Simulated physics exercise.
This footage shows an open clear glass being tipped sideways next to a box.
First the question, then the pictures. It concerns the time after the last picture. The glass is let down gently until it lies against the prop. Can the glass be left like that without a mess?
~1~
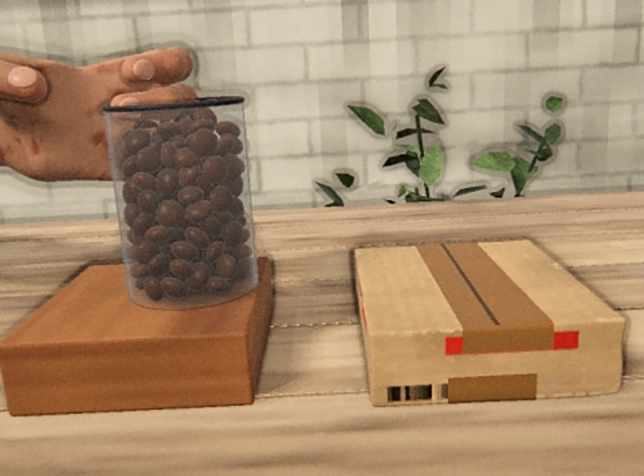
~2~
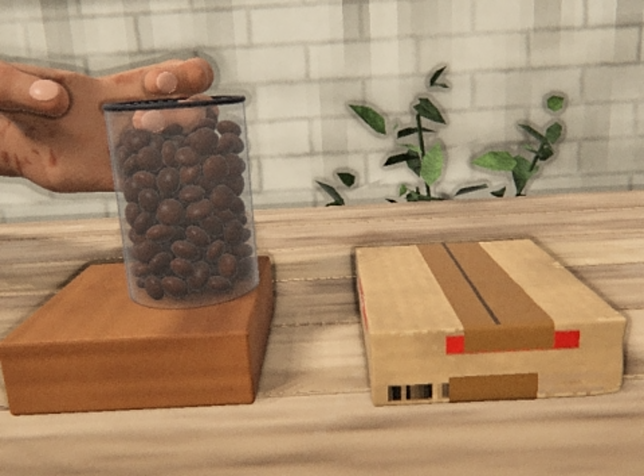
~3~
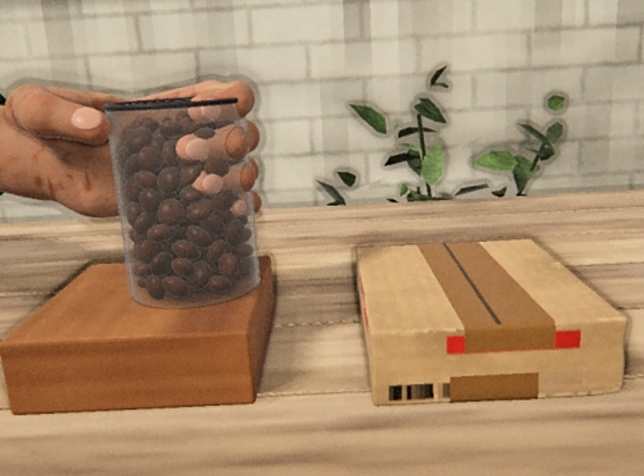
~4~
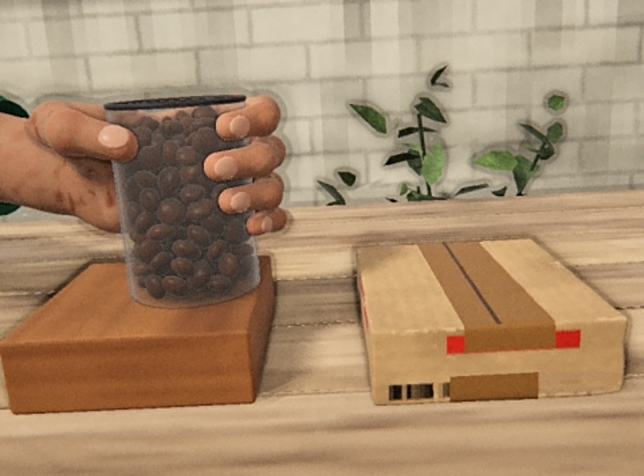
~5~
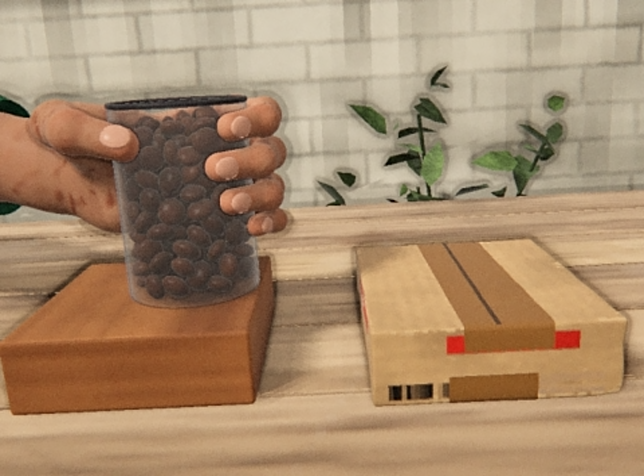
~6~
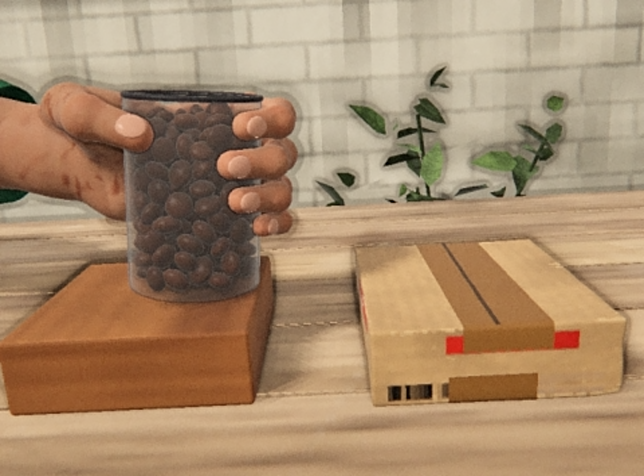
When it comes to rest there, the filling begins to escape.
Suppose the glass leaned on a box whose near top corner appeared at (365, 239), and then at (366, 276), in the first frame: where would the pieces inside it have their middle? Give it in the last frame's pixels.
(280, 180), then (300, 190).
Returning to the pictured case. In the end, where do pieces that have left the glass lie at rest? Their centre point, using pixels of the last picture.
Its middle sits roughly at (478, 262).
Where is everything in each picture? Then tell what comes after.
In the first frame, glass near (185, 198), nearly full of flat chocolate drops; box near (465, 309), its top about level with the glass's foot.
In the second frame, glass near (186, 197), upright; rim near (242, 99); top of the contents near (189, 132).
In the third frame, glass near (186, 197), upright; rim near (242, 99); box near (466, 308).
In the fourth frame, glass near (187, 196), upright; rim near (242, 99); top of the contents near (190, 131).
In the fifth frame, glass near (187, 196), upright; rim near (243, 99); box near (466, 308).
In the sixth frame, glass near (194, 191), leaning 5°; rim near (260, 99); box near (465, 309), its top about level with the glass's foot.
Then, 0.60 s on from there, the glass leans 48°; everything is still inside.
Then, 1.12 s on from there, the glass leans 85°; a stray few of the flat chocolate drops out of it.
Then, 1.57 s on from there, the glass rests on the box at 90°; a small part of the flat chocolate drops out of it.
In the end, the glass rests on the box at 90°; a small part of the flat chocolate drops out of it.
